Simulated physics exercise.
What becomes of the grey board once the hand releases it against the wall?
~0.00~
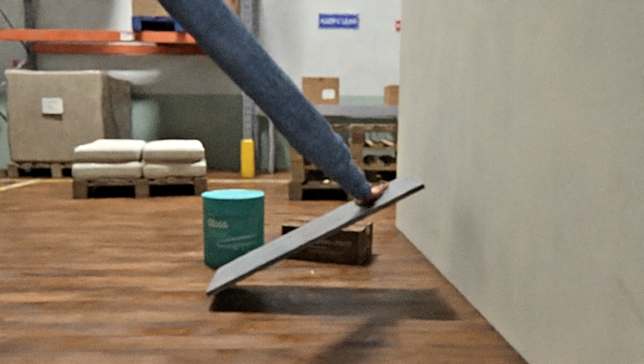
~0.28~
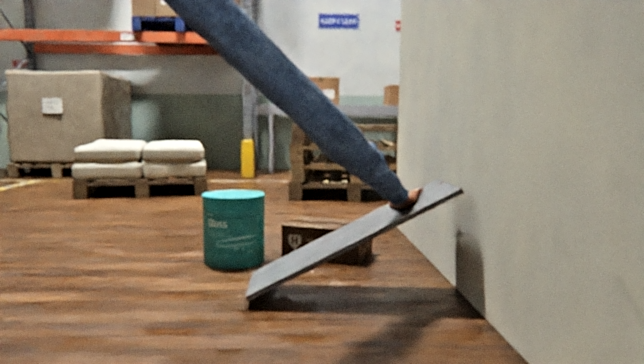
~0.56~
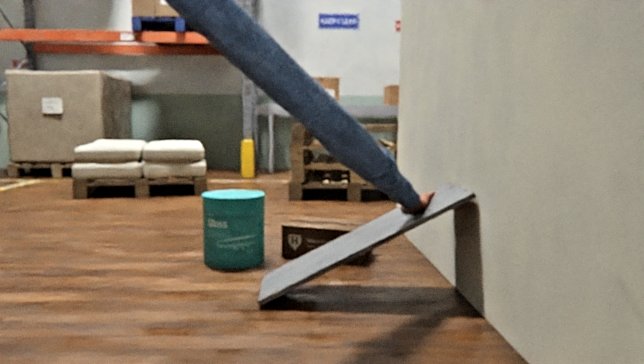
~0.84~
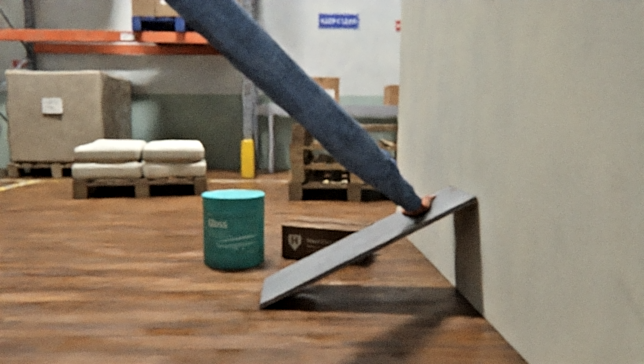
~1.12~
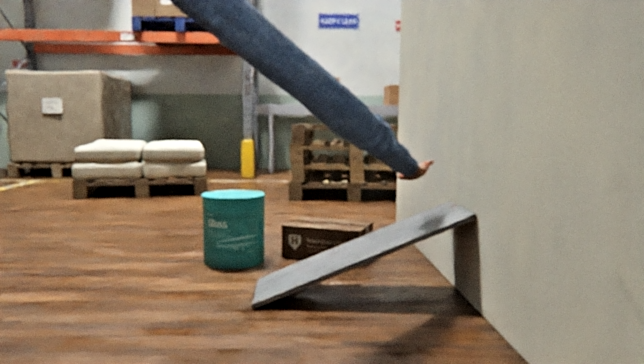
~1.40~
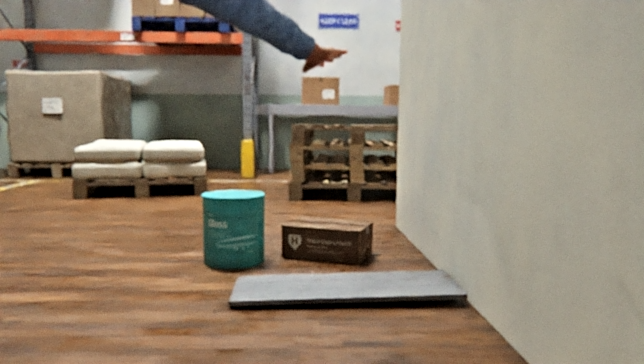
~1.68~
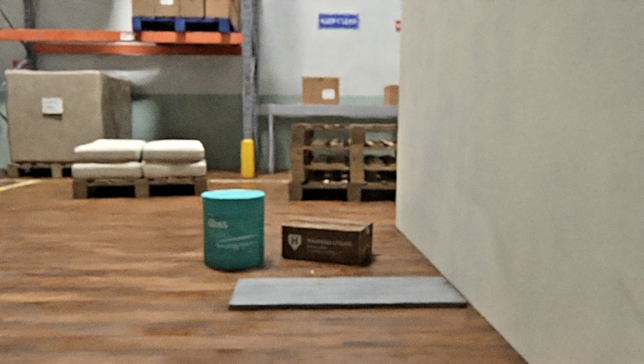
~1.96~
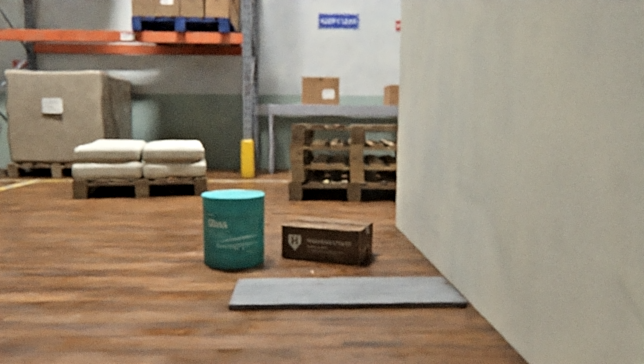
It does not hold against the wall. It slips down and comes to rest flat on the wooden floor, in front of the pail and the box.
